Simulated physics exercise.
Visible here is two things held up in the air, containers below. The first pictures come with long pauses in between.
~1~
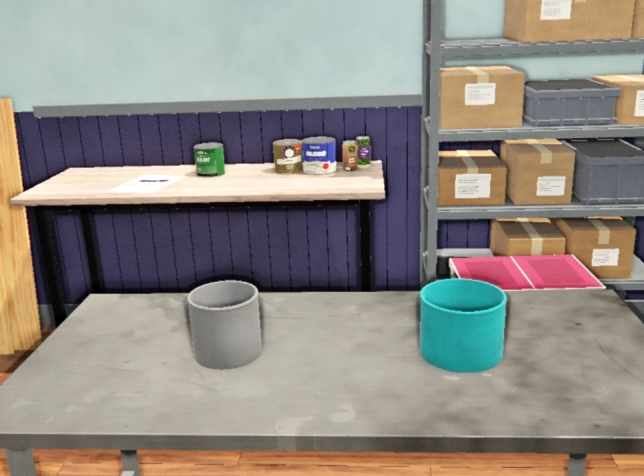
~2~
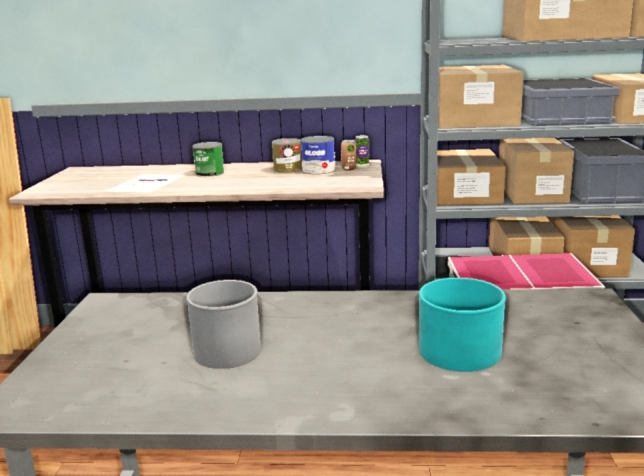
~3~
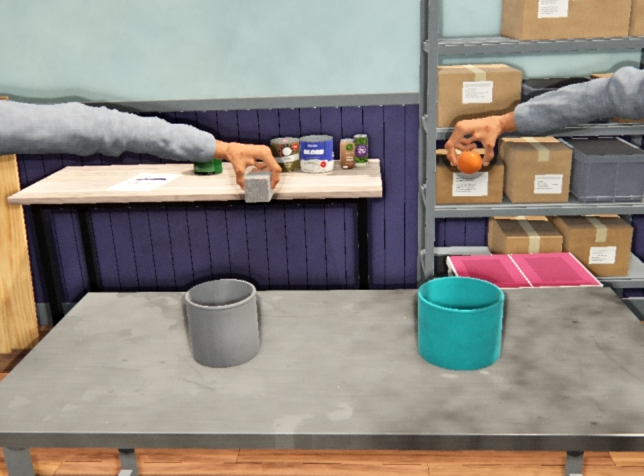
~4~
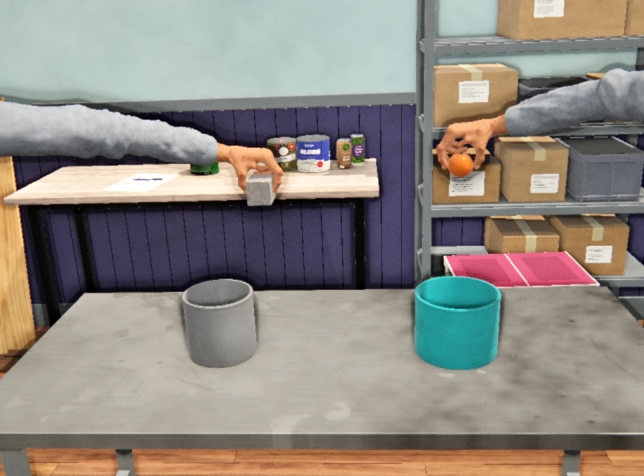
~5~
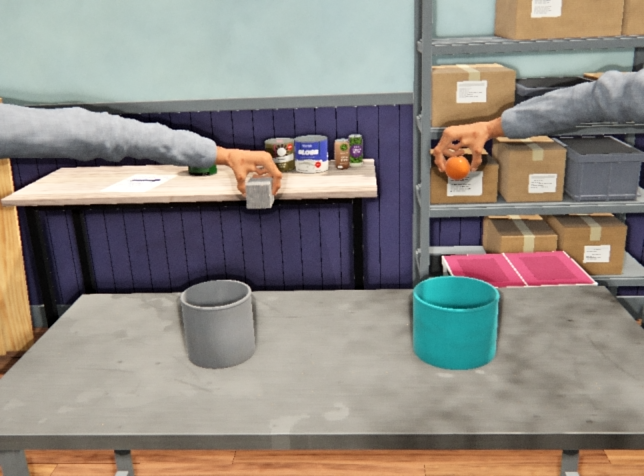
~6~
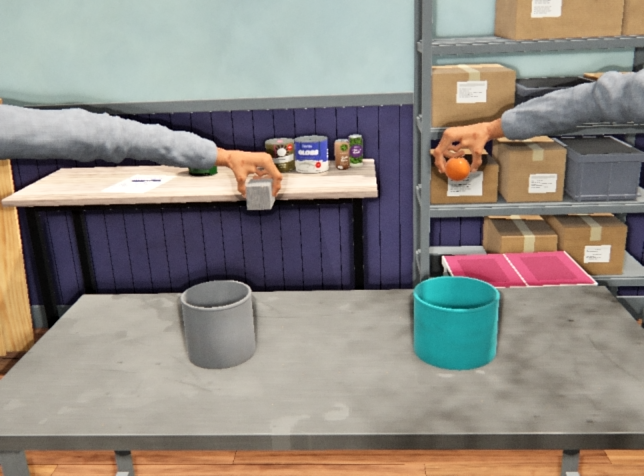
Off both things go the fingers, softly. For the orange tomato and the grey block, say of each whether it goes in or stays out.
In the end orange tomato: Inside. Grey block: Outside.
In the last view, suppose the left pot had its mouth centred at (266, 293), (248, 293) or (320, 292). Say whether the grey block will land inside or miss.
Try 1: It gets in. Try 2: It gets in. Try 3: It stays out.
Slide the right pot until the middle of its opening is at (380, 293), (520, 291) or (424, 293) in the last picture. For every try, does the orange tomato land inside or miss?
Here's how it goes: It does not get in, after that it does not get in, and at the end it enters the mouth.
Then, 0.16 s later than the last frame, orange tomato shifted about its own width near (457, 200); grey block shifted about its own width near (263, 223).
Then, 0.24 s later than the last frame, orange tomato dropping near (455, 251); grey block dropping near (266, 272).
Then, 0.30 s later than the last frame, orange tomato dropping near (454, 304); grey block dropping near (270, 323).
When it is over, the orange tomato drops into the container, near (453, 337); the grey block ends up outside, near (272, 342).
